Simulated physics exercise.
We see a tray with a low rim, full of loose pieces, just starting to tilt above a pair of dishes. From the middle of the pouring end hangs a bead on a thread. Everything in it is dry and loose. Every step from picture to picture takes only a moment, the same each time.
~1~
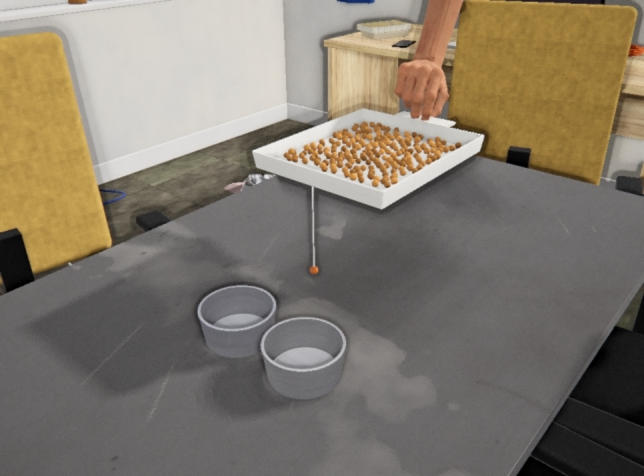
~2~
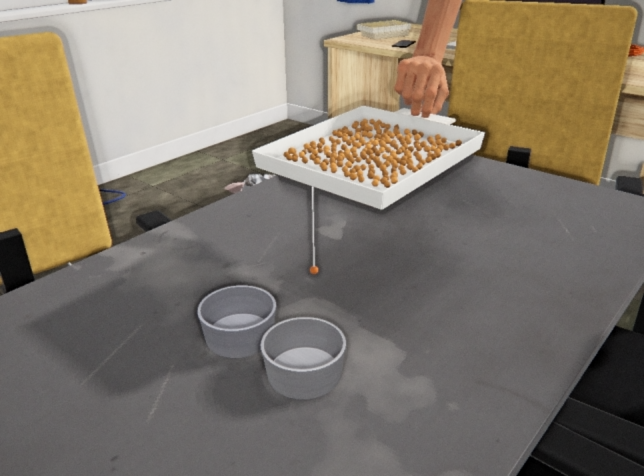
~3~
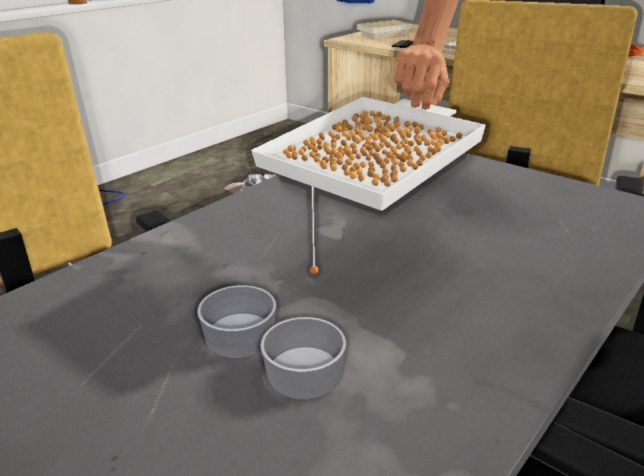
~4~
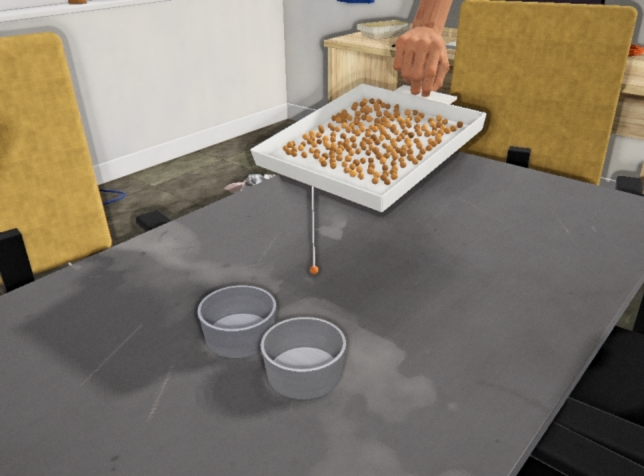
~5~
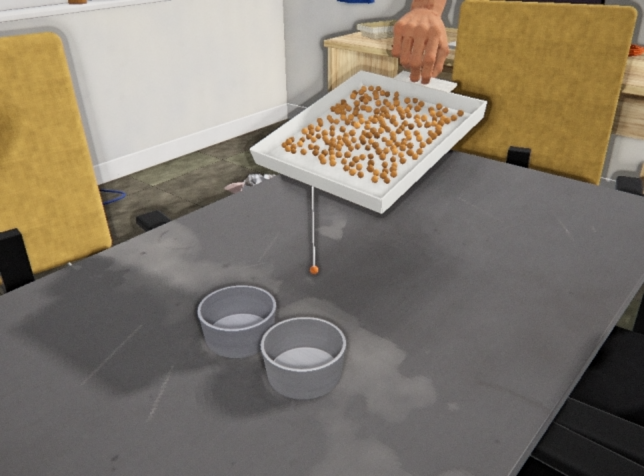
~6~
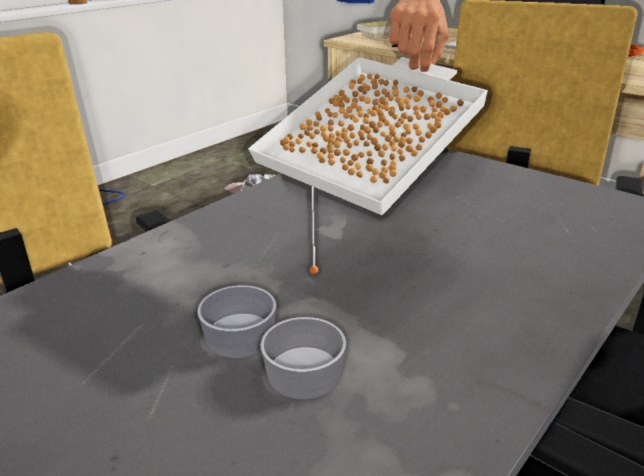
In a room with pale walls and mustard-yellow chairs, a dark grey tabletop is seen from above at an angle. A hand at the upper right grips a shallow white tray of small orange-brown roasted chickpeas, with an orange bead hanging beneath its near edge and two grey dishes standing below. The hand gradually raises the tray's far side, tilting it towards the viewer, while the dishes, bead and camera stay still.
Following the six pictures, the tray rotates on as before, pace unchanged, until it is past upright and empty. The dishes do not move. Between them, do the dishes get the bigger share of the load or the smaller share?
More of the load is lost than caught.
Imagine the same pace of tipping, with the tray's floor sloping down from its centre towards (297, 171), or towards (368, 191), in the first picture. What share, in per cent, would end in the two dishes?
I'd say roughly 0 percent with the first slope, 0 percent with the other.
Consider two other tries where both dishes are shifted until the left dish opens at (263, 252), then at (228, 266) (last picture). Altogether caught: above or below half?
The dishes end up with the lesser share in the first try and the lesser share in the second.
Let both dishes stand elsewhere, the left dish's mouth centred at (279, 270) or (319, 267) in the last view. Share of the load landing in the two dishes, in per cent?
30 and 10 in a hundred.
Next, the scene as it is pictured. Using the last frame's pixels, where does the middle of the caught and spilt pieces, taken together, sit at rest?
(316, 339).
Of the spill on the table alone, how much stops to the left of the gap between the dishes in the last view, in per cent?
About 0 percent of the spill.
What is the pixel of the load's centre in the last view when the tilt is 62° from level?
In the last view the centre sits at roughly (338, 171).
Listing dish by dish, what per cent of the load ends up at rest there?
Looks like close to 20 % lands in the left dish and close to 10 % in the right one.
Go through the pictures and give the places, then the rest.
Corners of the pouring end at (256, 151) and (383, 190), level; middle of the load at (374, 151), roasted chickpeas; left dish at (210, 337); right dish at (276, 376); bead on its thread at (314, 270), in the first frame.
Corners of the pouring end at (256, 151) and (382, 191), level; middle of the load at (374, 150), in the second frame.
Corners of the pouring end at (255, 150) and (382, 192), tipped barely, lowest at the right corner; middle of the load at (374, 145), in the third frame.
Corners of the pouring end at (254, 149) and (381, 195), tipped a little, lowest at the right corner; middle of the load at (374, 138), in the fourth frame.
Corners of the pouring end at (253, 149) and (381, 197), tipped a little, lowest at the right corner; middle of the load at (373, 131), in the fifth frame.
Corners of the pouring end at (252, 148) and (380, 200), tipped clearly, lowest at the right corner; middle of the load at (372, 124); left dish at (210, 337); right dish at (276, 376), in the sixth frame.
Soon, tray tipped steeply; nearly all on the tray; a stray few in the air.
A while on, tray tipped past a quarter turn; most on the tray; a stray few in the right dish; a stray few in the left dish; a small part outside both; a stray few in the air.
Towards the end, tray tipped past a quarter turn; a small part in the right dish; about a quarter in the left dish; most outside both.
Finally, tray tipped past a quarter turn; a small part in the right dish; about a quarter in the left dish; most outside both.
